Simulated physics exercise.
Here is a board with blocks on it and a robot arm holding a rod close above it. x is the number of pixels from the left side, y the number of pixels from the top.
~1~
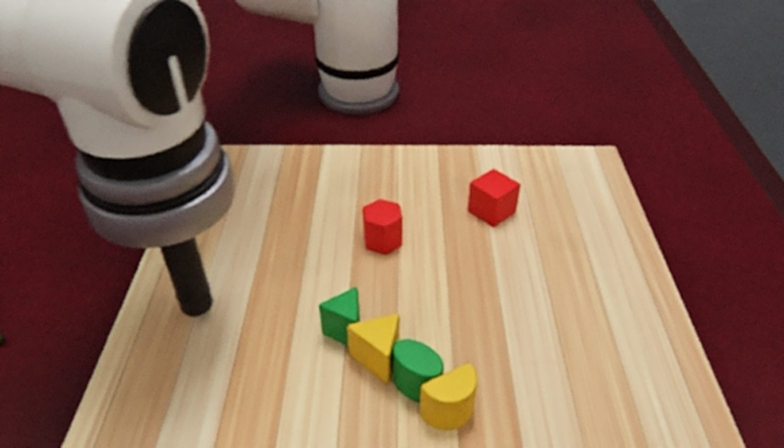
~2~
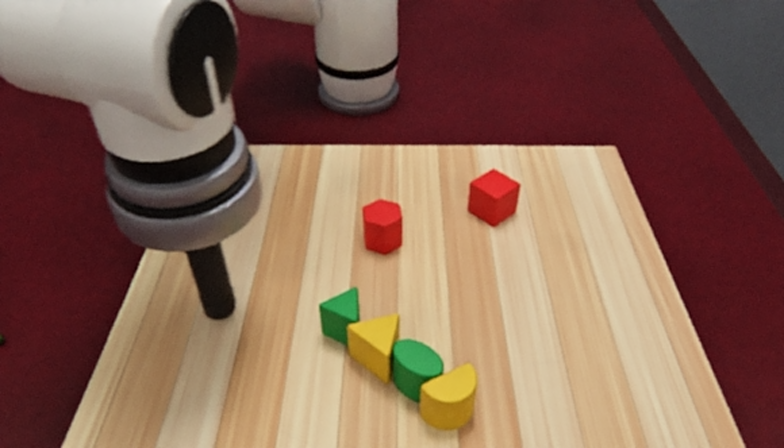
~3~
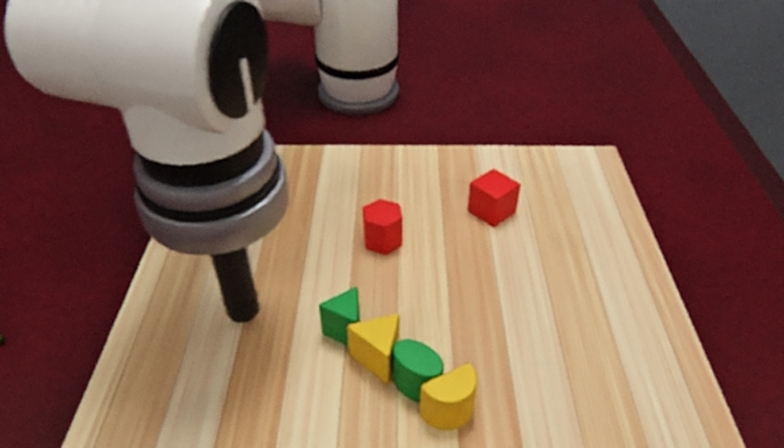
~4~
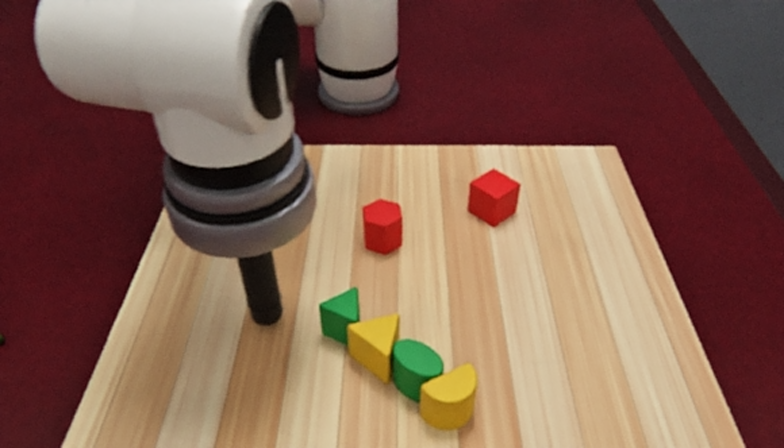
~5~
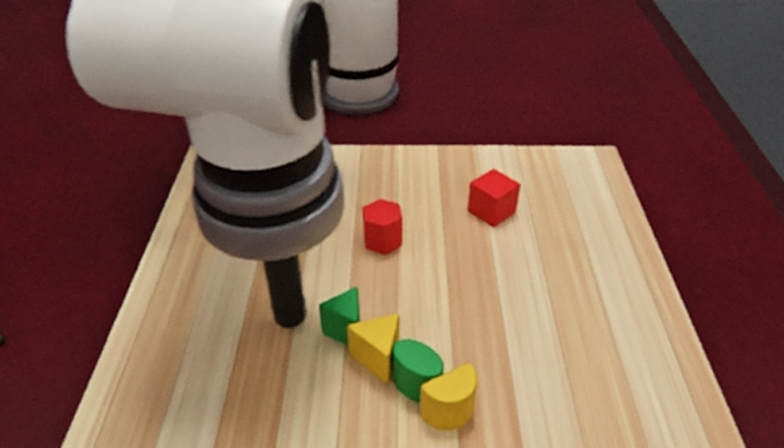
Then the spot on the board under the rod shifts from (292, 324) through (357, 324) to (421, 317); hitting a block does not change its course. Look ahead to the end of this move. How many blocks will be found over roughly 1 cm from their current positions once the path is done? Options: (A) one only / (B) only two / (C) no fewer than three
Answer: A.
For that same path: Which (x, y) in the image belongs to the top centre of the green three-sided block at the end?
Pixel (437, 309).
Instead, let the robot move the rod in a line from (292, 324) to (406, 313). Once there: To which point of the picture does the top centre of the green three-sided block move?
Around (414, 307).
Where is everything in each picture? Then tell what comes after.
In the first frame, rod tip (197, 306); block tops, green three-sided block (344, 303); yellow three-sided block (378, 330).
In the second frame, rod (221, 309); blocks unchanged.
In the third frame, rod (244, 312); blocks unchanged.
In the fourth frame, rod (267, 314); blocks unchanged.
In the fifth frame, rod (291, 317); green three-sided block (344, 303); yellow three-sided block (378, 330).
The first path, step by step. One third of the way, rod (335, 317); green three-sided block (362, 304), turned 25° anticlockwise.
Two thirds of the way, rod (379, 315); green three-sided block (407, 303), turned 20° anticlockwise.
At the end, rod (422, 309); green three-sided block (437, 309); yellow three-sided block in place.
